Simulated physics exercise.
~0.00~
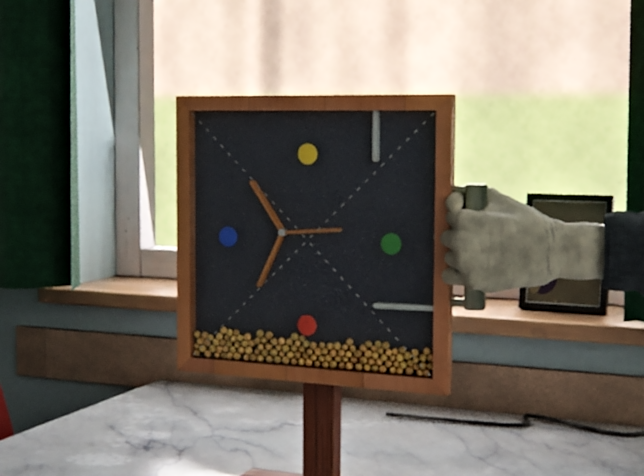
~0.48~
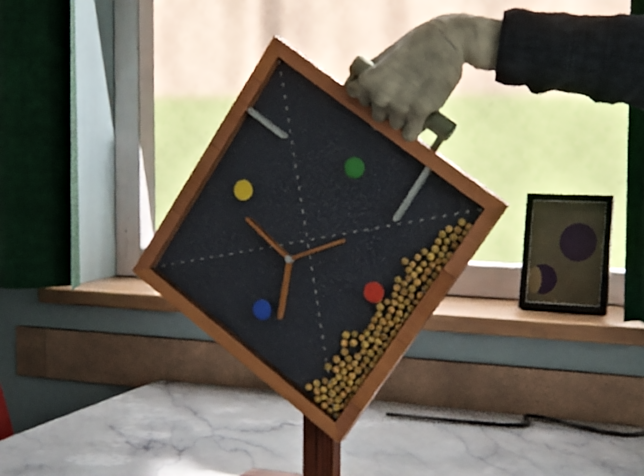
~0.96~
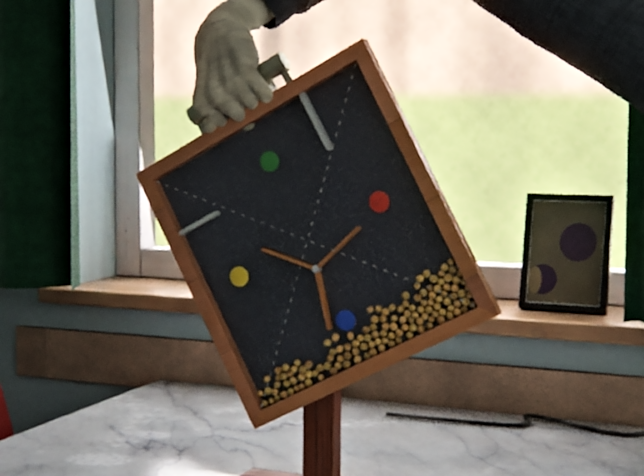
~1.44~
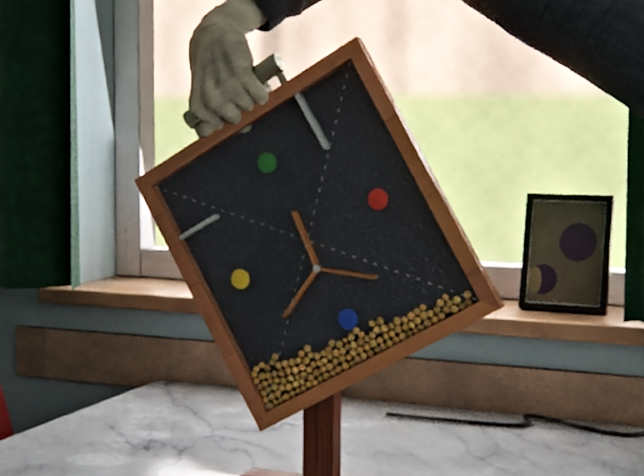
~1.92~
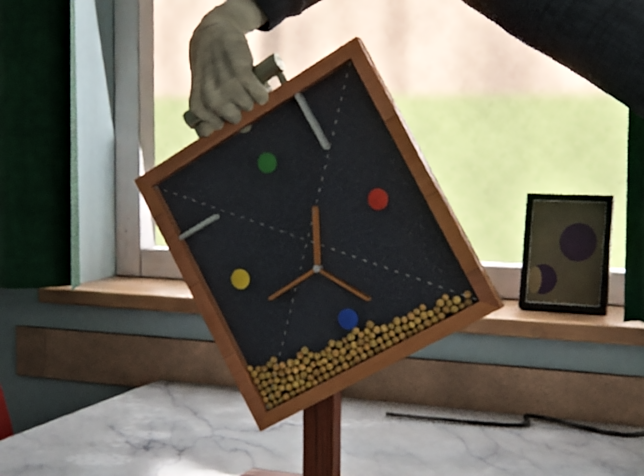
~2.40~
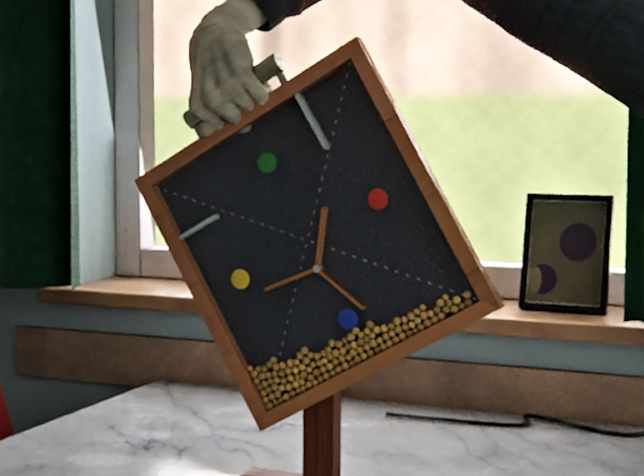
A square wooden box with a dark, clear-fronted face stands on a post above a pale marble table, seen from the front before a bright window. Yellow, green, red and blue stickers sit at its top, right, bottom and left, small pale beads line the bottom, and a three-armed wooden piece sits left of centre. A grey hand grips the handle on the right and turns the box anticlockwise, piling beads toward the lower right. As it turns further, the beads slide back leftward and the three-armed piece rotates. Finally the tilted box stops, the beads resting along its lower edge, mostly below the blue sticker.
